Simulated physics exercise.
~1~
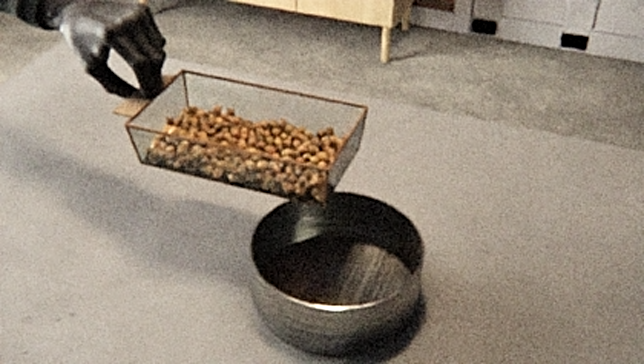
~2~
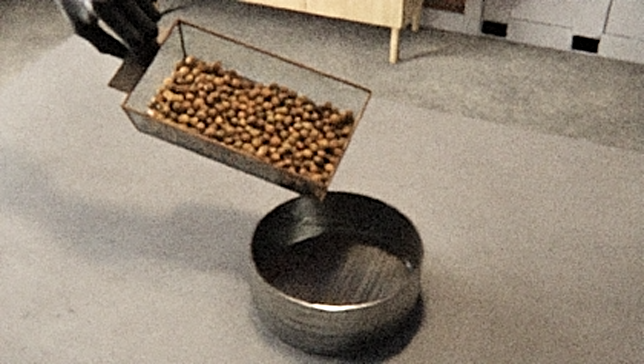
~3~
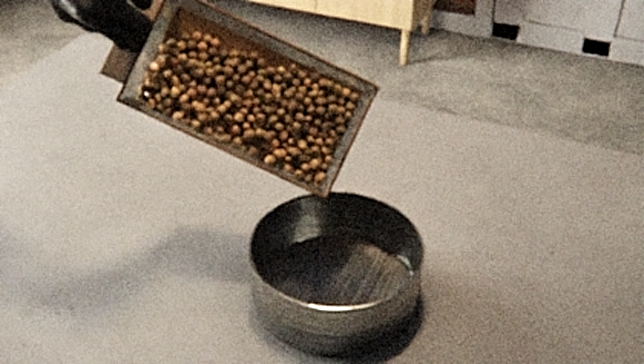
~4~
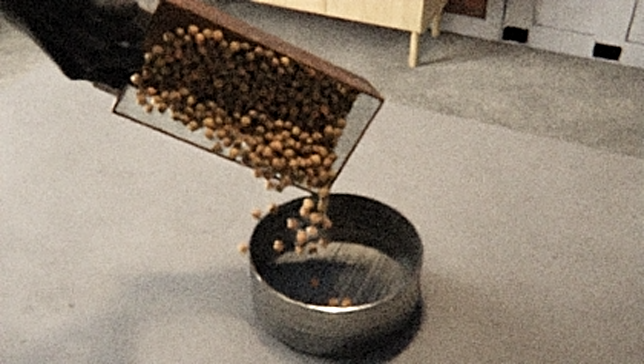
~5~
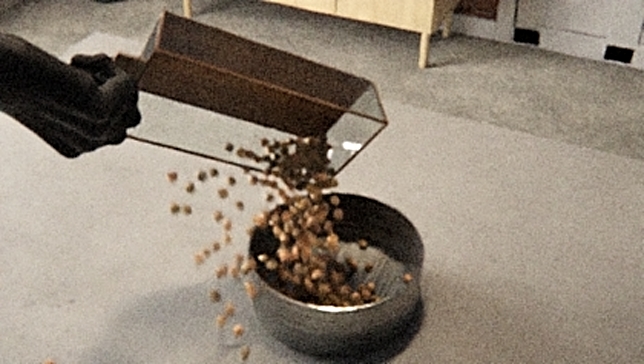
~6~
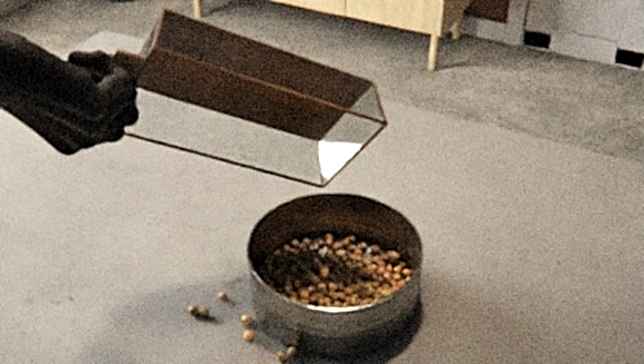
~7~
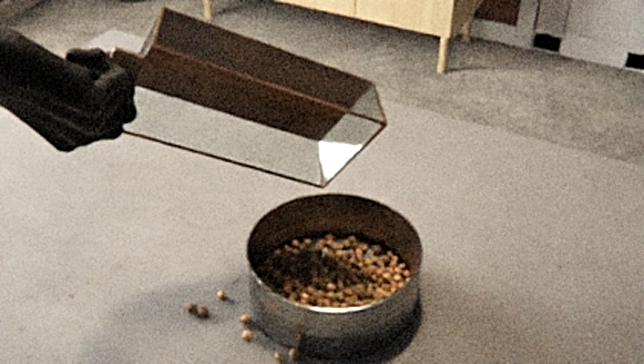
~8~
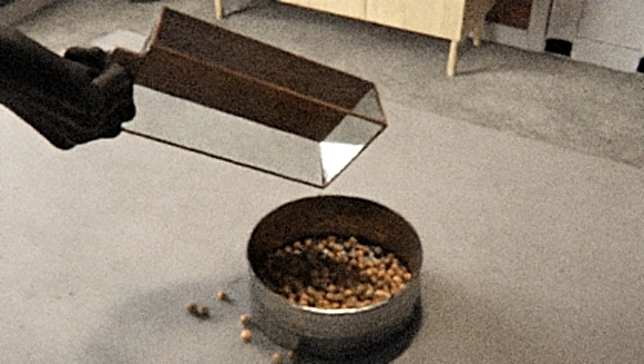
On a pale grey floor-like surface with wooden furniture behind, a black hand steadily tips a clear-sided box of small brown beads over a round dark metal pot; the beads pour out, most landing in the pot and a few scattering beside it, leaving the box empty and held tilted.
